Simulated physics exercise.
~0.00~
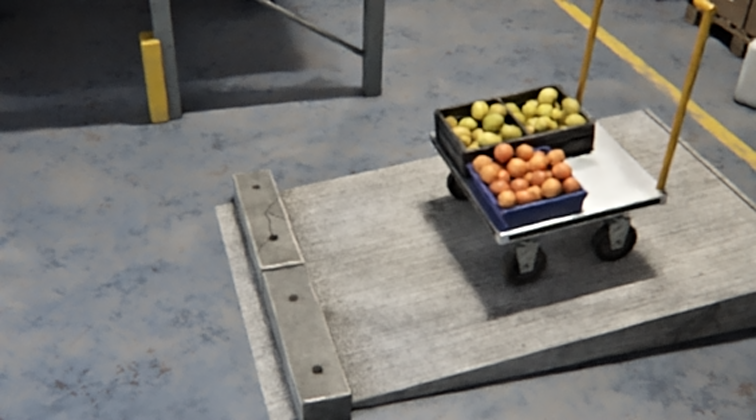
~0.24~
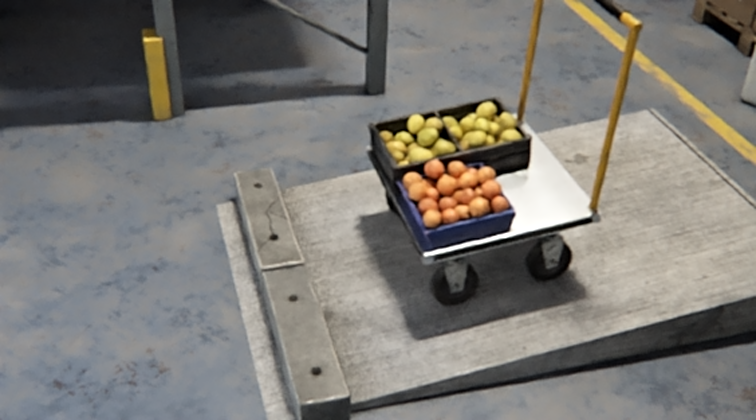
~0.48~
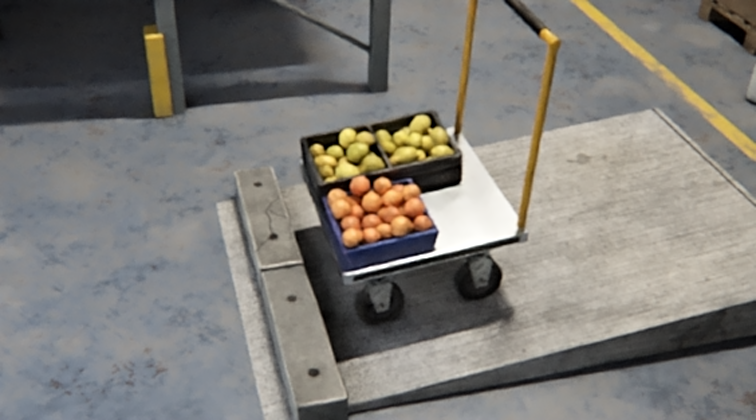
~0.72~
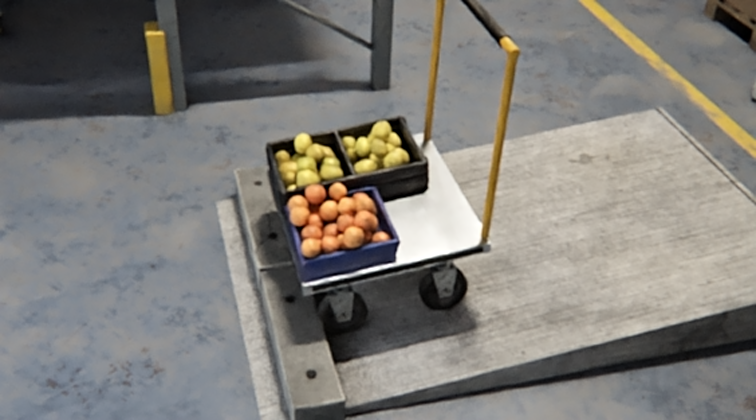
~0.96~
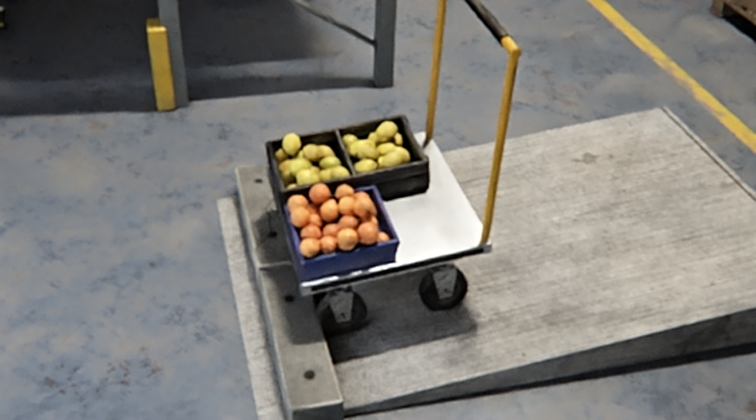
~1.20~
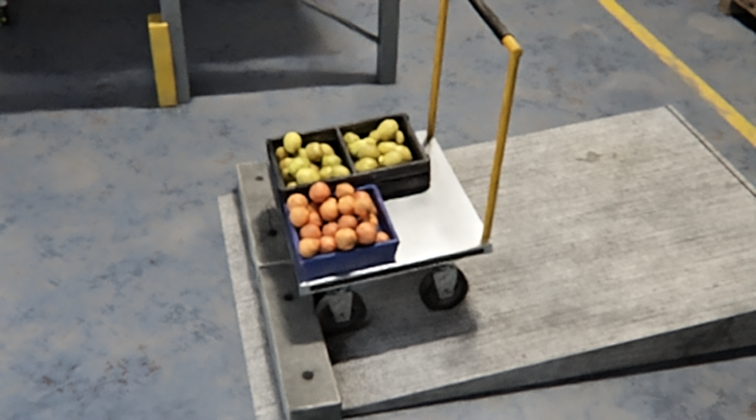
On a warehouse ramp, a trolley of oranges and lemons rolls left and stops at the kerb.
